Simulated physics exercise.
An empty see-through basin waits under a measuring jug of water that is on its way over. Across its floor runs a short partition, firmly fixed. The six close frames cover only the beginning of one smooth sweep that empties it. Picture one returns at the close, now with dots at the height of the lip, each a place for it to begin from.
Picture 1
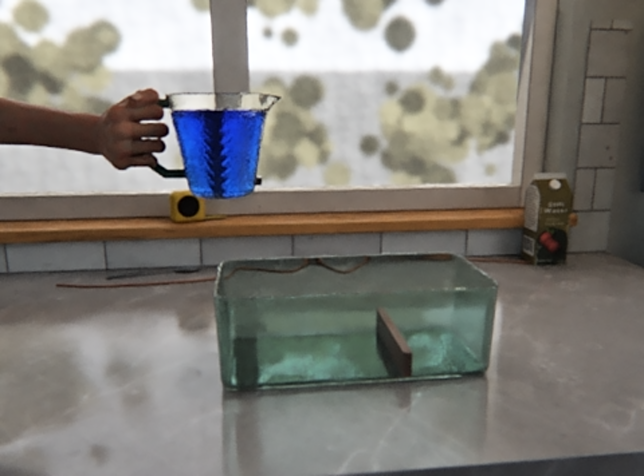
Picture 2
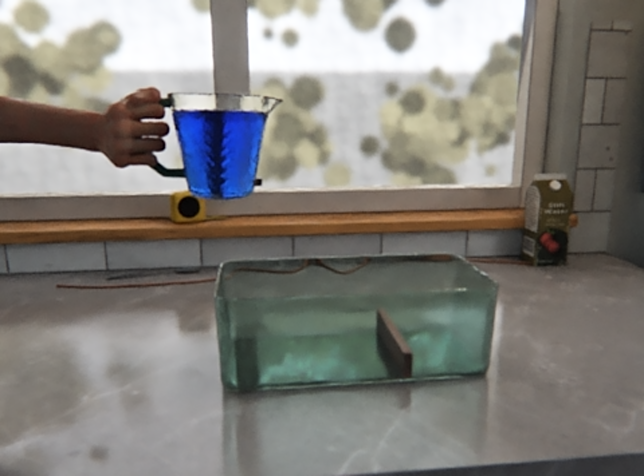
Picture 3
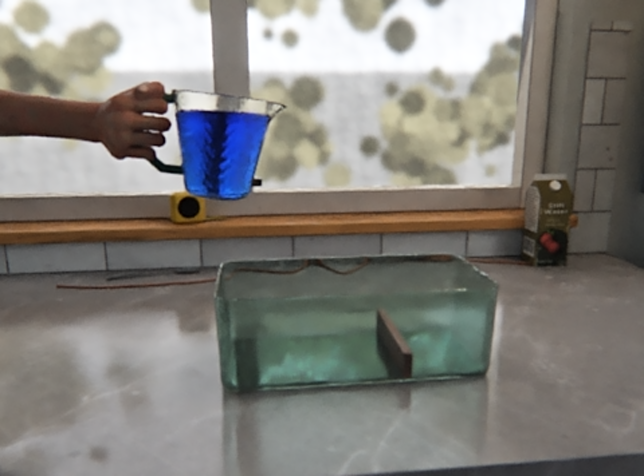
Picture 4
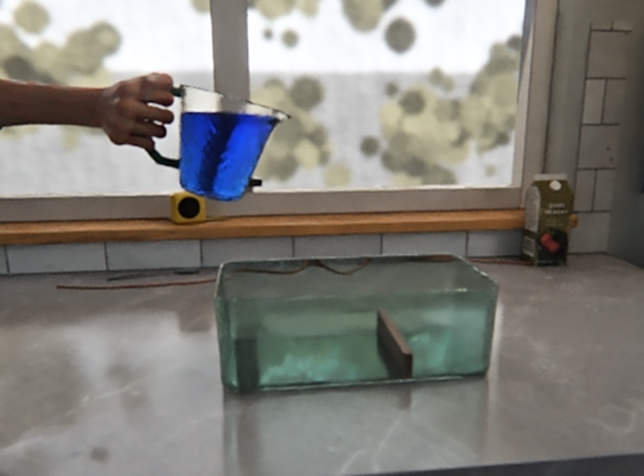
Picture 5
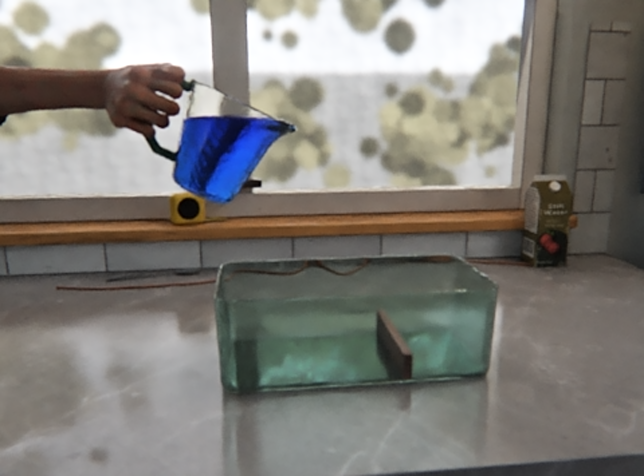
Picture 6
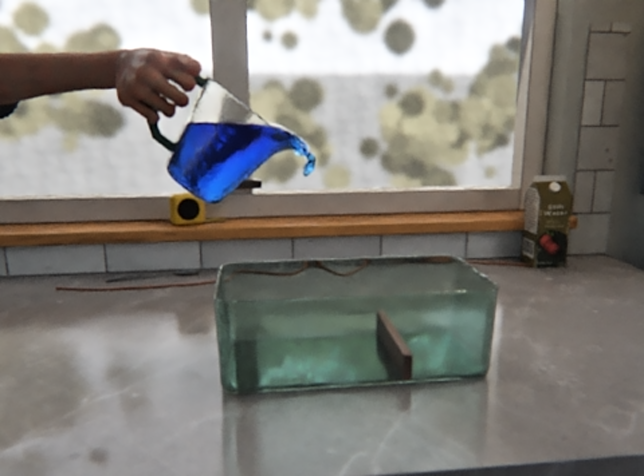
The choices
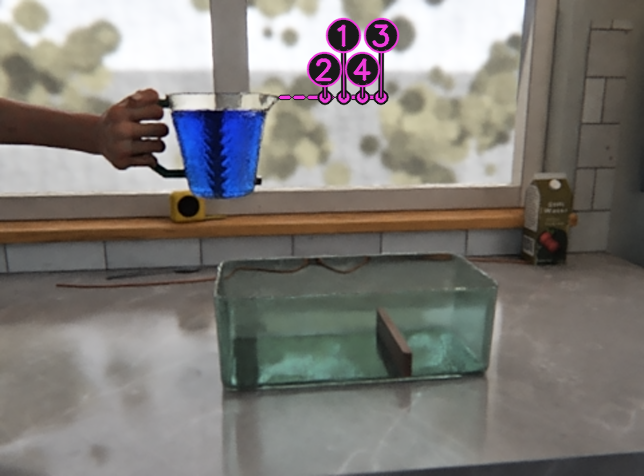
A measuring jug of bright blue water, held up by a hand on the left, tilted gradually to the right above a clear basin with a short partition, until water began to pour over its lip.
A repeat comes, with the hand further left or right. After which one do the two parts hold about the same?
Dot 1.
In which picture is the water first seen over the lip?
In picture 5.
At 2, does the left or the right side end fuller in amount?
More ends on the left.
In magenta, 1 at (343, 97); 2 at (325, 97); 3 at (380, 97); 4 at (362, 97).
With 1, about 52 % ends left of the wall and 47 % right of it.
With 2, about 71 % ends left of the wall and 26 % right of it; 3 % is lost outside.
With 3, about 31 % ends left of the wall and 66 % right of it; 3 % is lost outside.
With 4, about 32 % ends left of the wall and 66 % right of it.
